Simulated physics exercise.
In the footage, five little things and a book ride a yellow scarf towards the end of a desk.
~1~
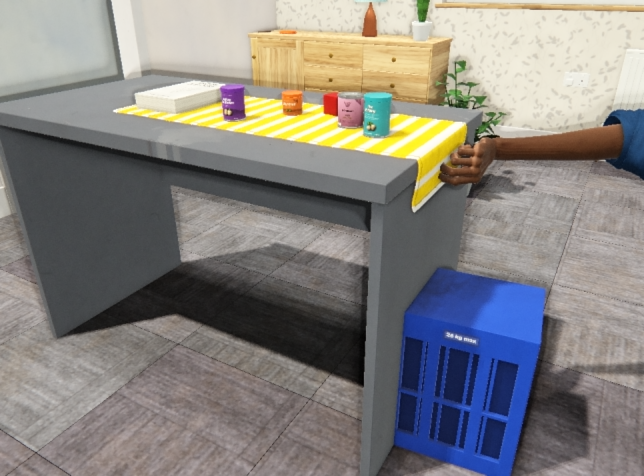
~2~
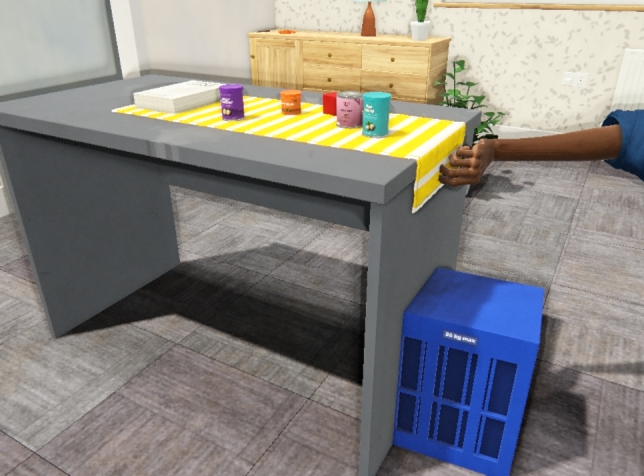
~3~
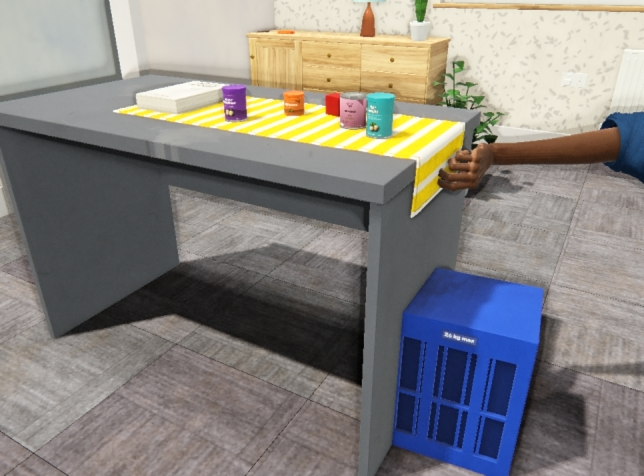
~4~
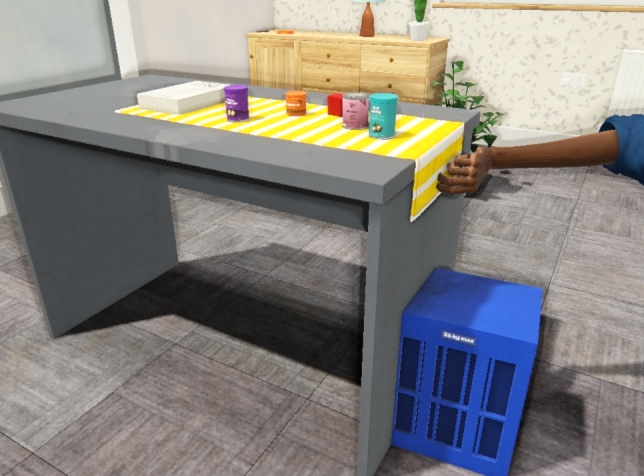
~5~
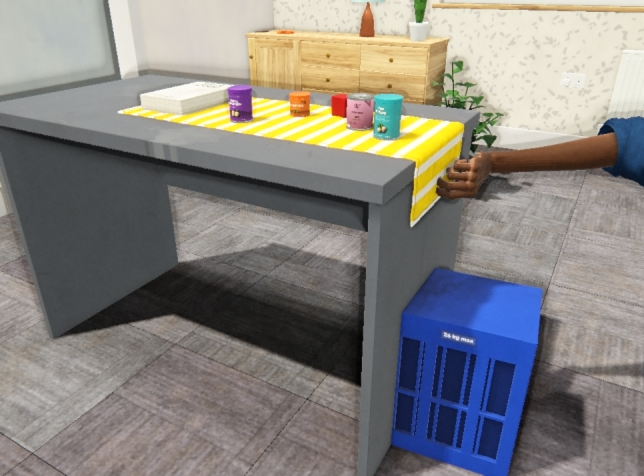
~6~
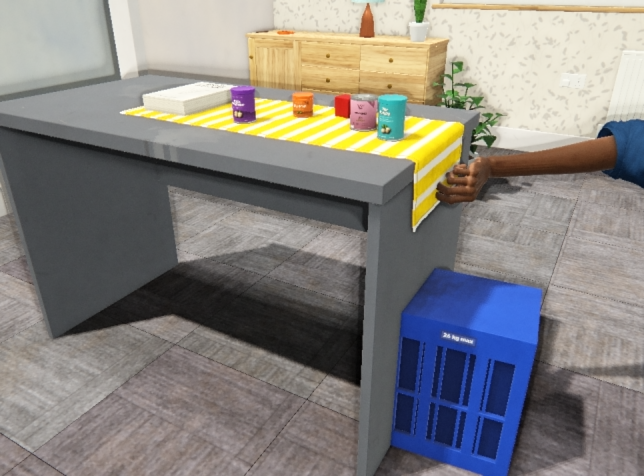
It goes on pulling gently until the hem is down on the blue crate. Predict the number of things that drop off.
The top will end up two items short.
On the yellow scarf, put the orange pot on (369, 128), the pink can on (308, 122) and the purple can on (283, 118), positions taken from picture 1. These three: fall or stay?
The orange pot will end up off, the pink can will stay where it is, the purple can will stay where it is.
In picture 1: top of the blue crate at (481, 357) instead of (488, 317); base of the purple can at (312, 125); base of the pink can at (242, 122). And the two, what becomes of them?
Outcome for the purple can: It is lost. Outcome for the pink can: It stays.
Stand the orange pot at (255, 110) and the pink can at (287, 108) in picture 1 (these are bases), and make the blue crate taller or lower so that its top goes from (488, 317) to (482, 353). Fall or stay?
In the end the orange pot is still on top and the pink can is still on top.
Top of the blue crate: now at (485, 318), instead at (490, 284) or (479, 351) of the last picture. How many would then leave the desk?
Then 1 and 3.
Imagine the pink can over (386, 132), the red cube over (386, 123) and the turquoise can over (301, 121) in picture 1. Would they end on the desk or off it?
Each in turn: The pink can goes down, the red cube goes down, the turquoise can stays aloft.
Soon after, hem near (433, 253); turquoise can gone.
Then, hem on the crate; turquoise can and pink can gone.
At rest, hem on the crate; turquoise can and pink can gone. The answer is two.
